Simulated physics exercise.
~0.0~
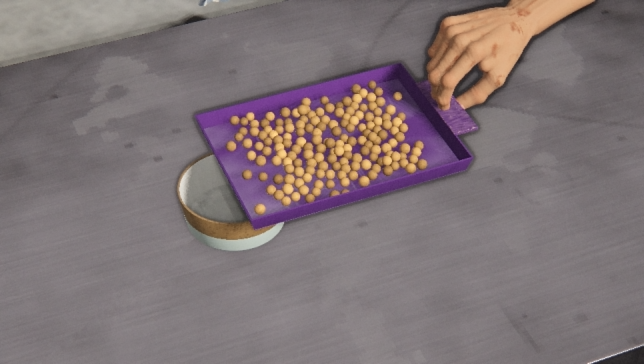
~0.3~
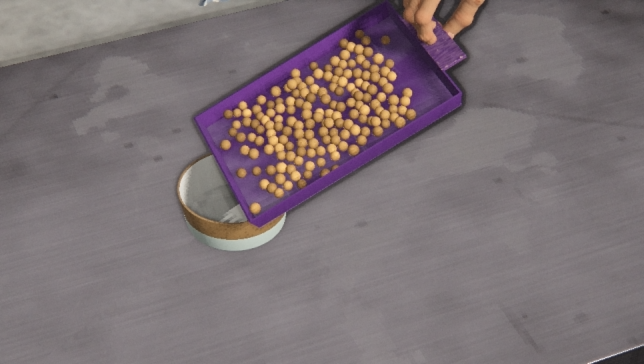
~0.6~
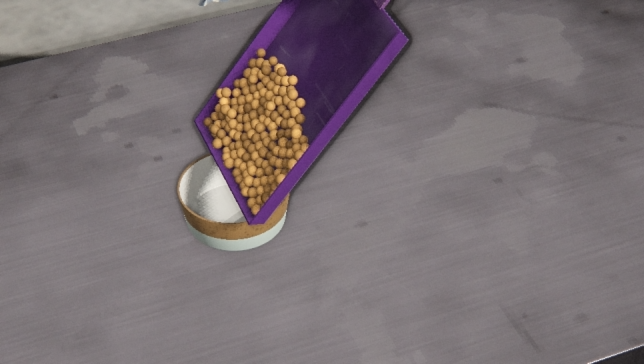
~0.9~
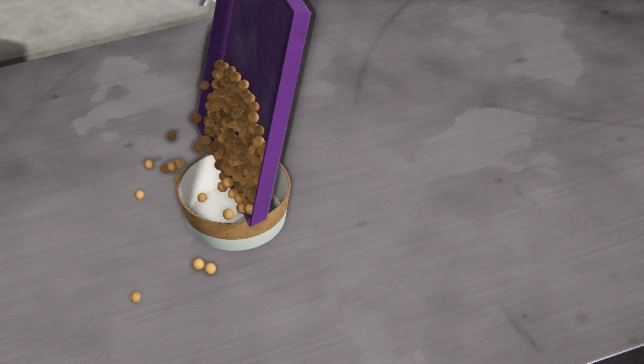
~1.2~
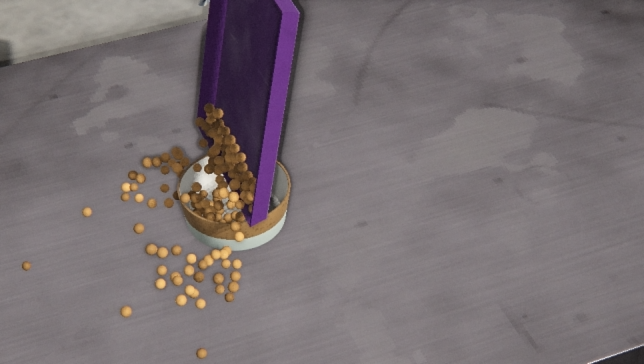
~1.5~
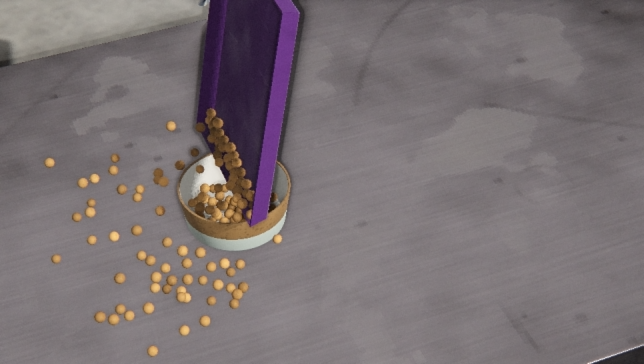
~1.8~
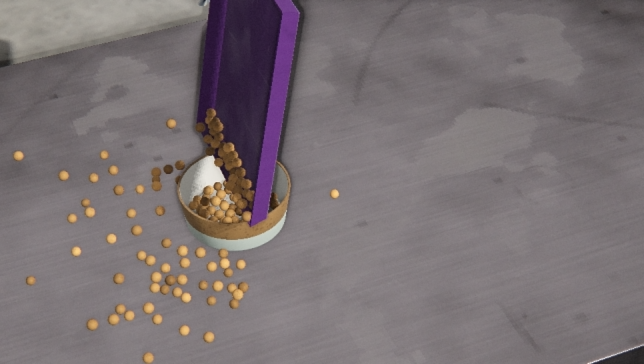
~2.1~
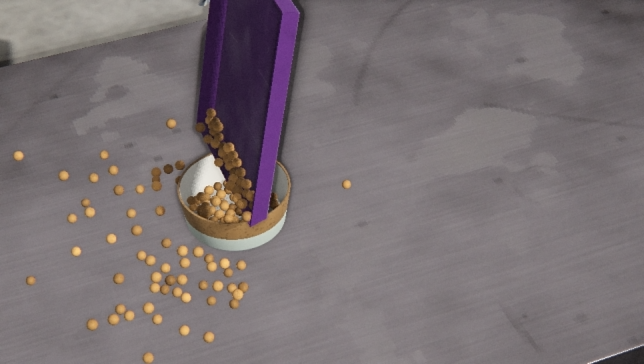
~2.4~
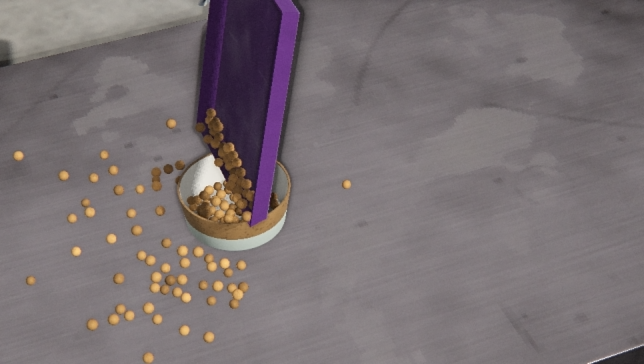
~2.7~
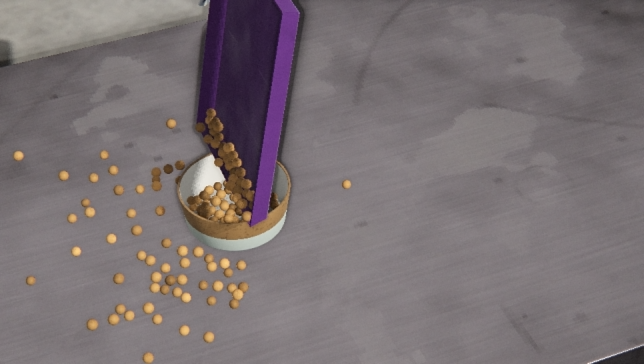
In this clip, a hand tilts a purple tray of small wooden beads steeply over a small bowl on a gray table, and the beads slide down, some landing in the bowl while many scatter across the table, mostly to the left, and some remain on the tray.
